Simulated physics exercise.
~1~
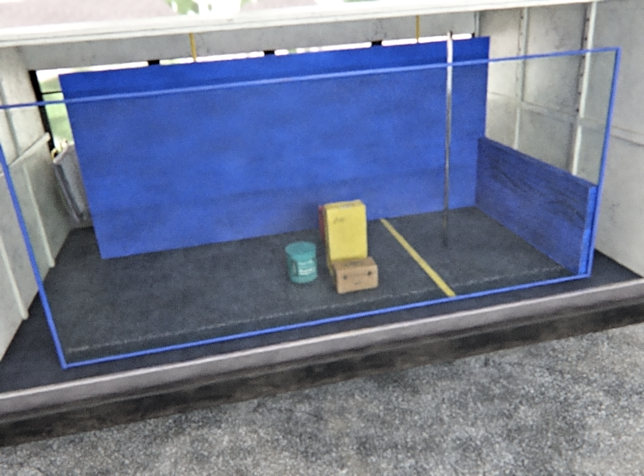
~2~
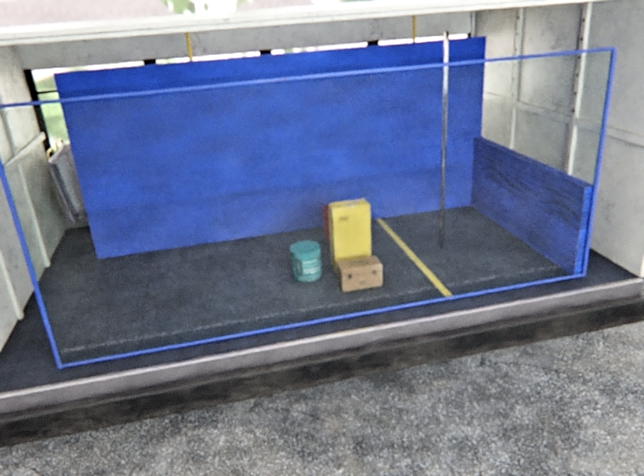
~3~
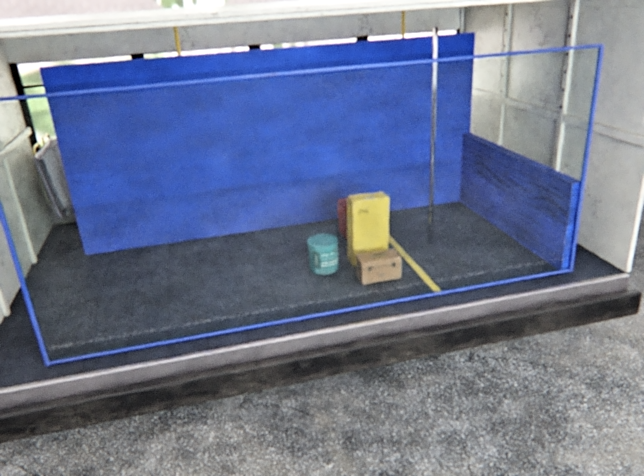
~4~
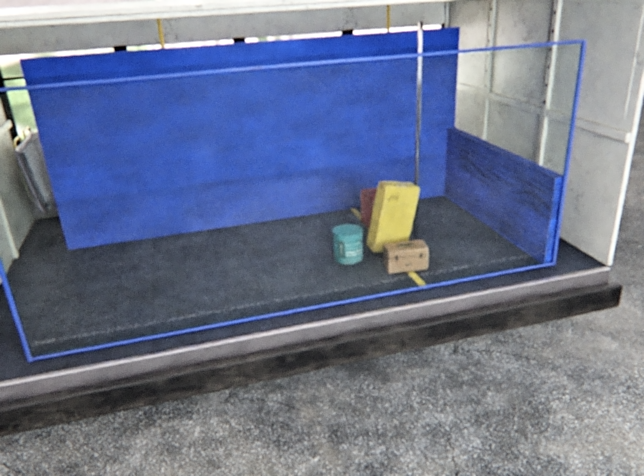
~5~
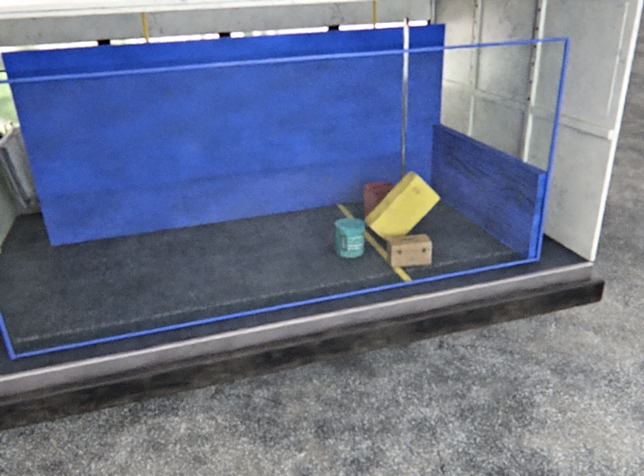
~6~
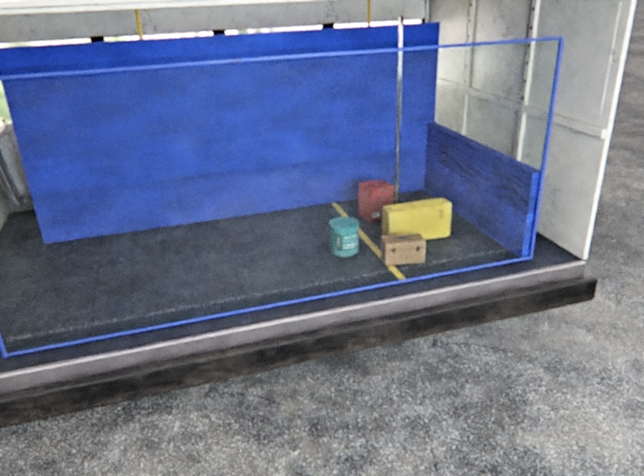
At the start, a teal bucket, a tall yellow box and a small brown box stand close together on the dark floor of a blue-walled bay, left of a yellow line, with a red pack mostly hidden behind the yellow box. As the view pans slightly right, they all slide right towards the line. The brown box crosses it while the yellow box begins to lean to the right. The yellow box then tips further, exposing more of the red pack. Finally, the yellow box lies on its side beyond the line, with the brown box and upright red pack also across, while the bucket stays short of it.
